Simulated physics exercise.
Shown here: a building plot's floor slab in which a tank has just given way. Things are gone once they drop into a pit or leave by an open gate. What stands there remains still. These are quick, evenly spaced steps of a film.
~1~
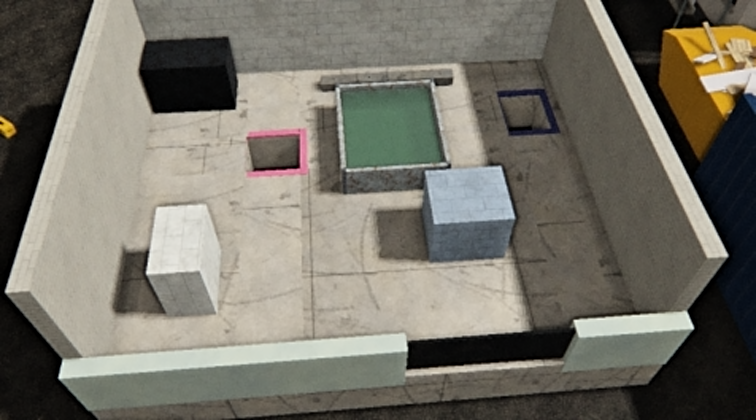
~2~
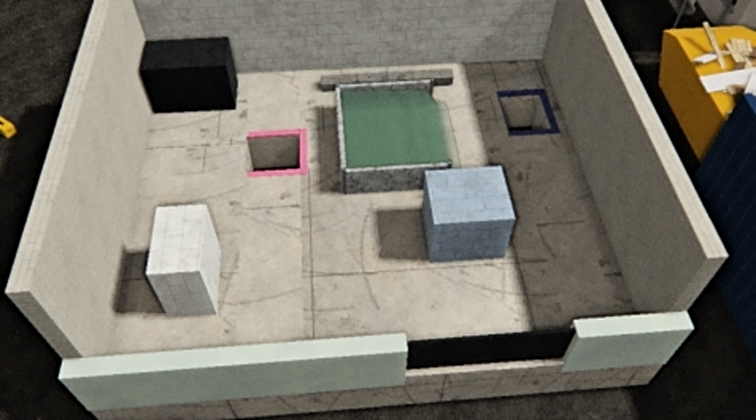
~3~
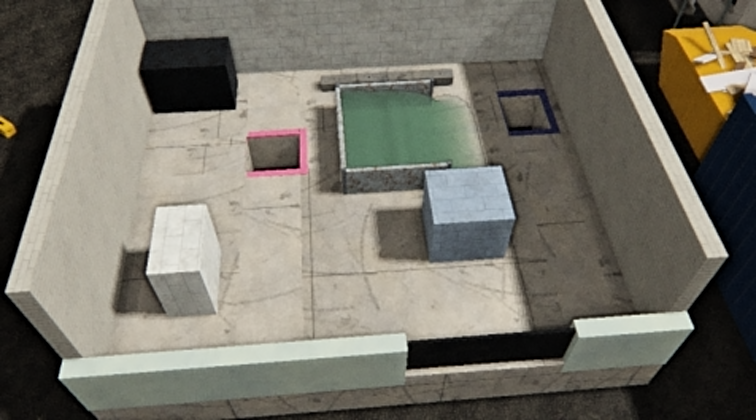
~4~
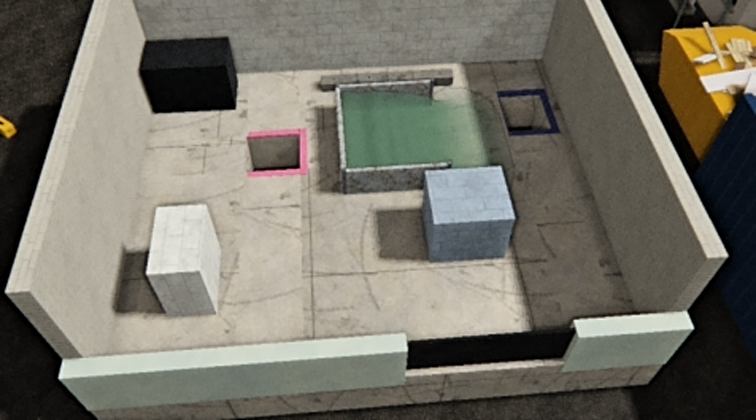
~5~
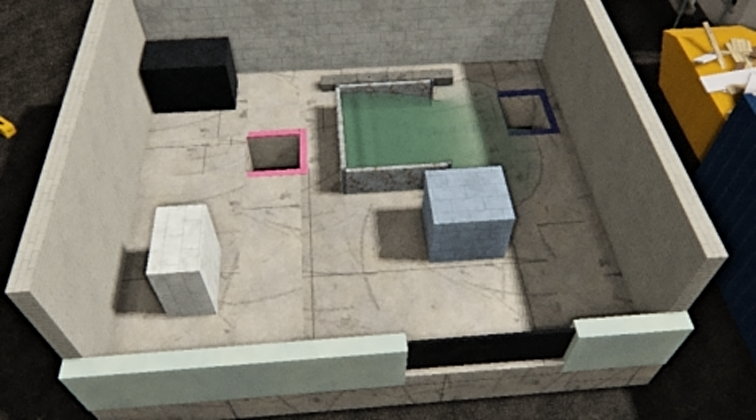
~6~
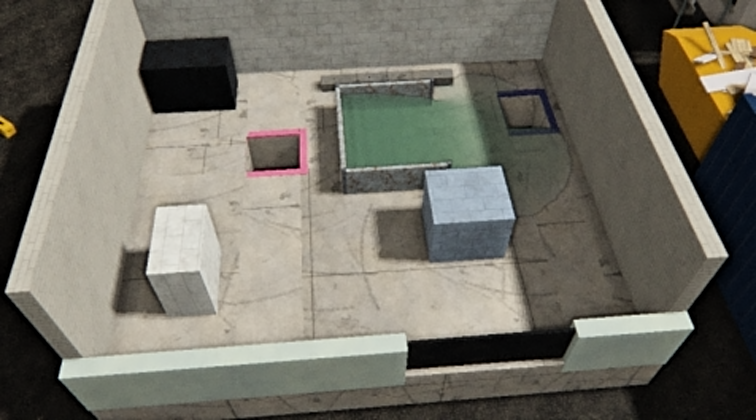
Green water broke out through the right side of the open tank and spread across the slab toward the right, thinning as it went around the blue-rimmed pit, while the blocks stayed put.
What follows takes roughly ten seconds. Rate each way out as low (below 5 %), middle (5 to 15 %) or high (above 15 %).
Ratings - gate: Low; pink pit: Low; blue pit: High.
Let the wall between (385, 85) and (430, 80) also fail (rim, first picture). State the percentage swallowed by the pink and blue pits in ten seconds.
The pink pit takes 8 per cent and the blue pit 35 per cent.
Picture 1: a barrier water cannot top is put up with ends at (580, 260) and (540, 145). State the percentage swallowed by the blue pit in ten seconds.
Per cent: Blue 60.
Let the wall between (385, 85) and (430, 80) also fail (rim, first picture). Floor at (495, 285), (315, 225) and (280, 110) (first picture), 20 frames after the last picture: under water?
Taking them in order, I'd say not reached, not reached and swamped.
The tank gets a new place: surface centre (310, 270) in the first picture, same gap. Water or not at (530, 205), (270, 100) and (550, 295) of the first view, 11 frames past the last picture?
In order: Unflooded, then unflooded, then inundated.
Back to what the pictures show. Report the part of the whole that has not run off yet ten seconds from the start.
Around 46 in a hundred.
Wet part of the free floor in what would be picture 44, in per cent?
My best guess is some 50 %.
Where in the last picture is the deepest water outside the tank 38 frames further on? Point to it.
It should be close to (626, 342).
A moment on, water covers 20 % of the floor; the gate 0 %, the pink pit 0 %, the blue pit 10 %.
Next, water covers 20 % of the floor; the gate 0 %, the pink pit 0 %, the blue pit 22 %.
Then, water covers 30 % of the floor; the gate 0 %, the pink pit 0 %, the blue pit 35 %.
Later, water covers 50 % of the floor; the gate 0 %, the pink pit 0 %, the blue pit 47 %.
In the end, water covers 60 % of the floor; the gate 0 %, the pink pit 0 %, the blue pit 55 %.
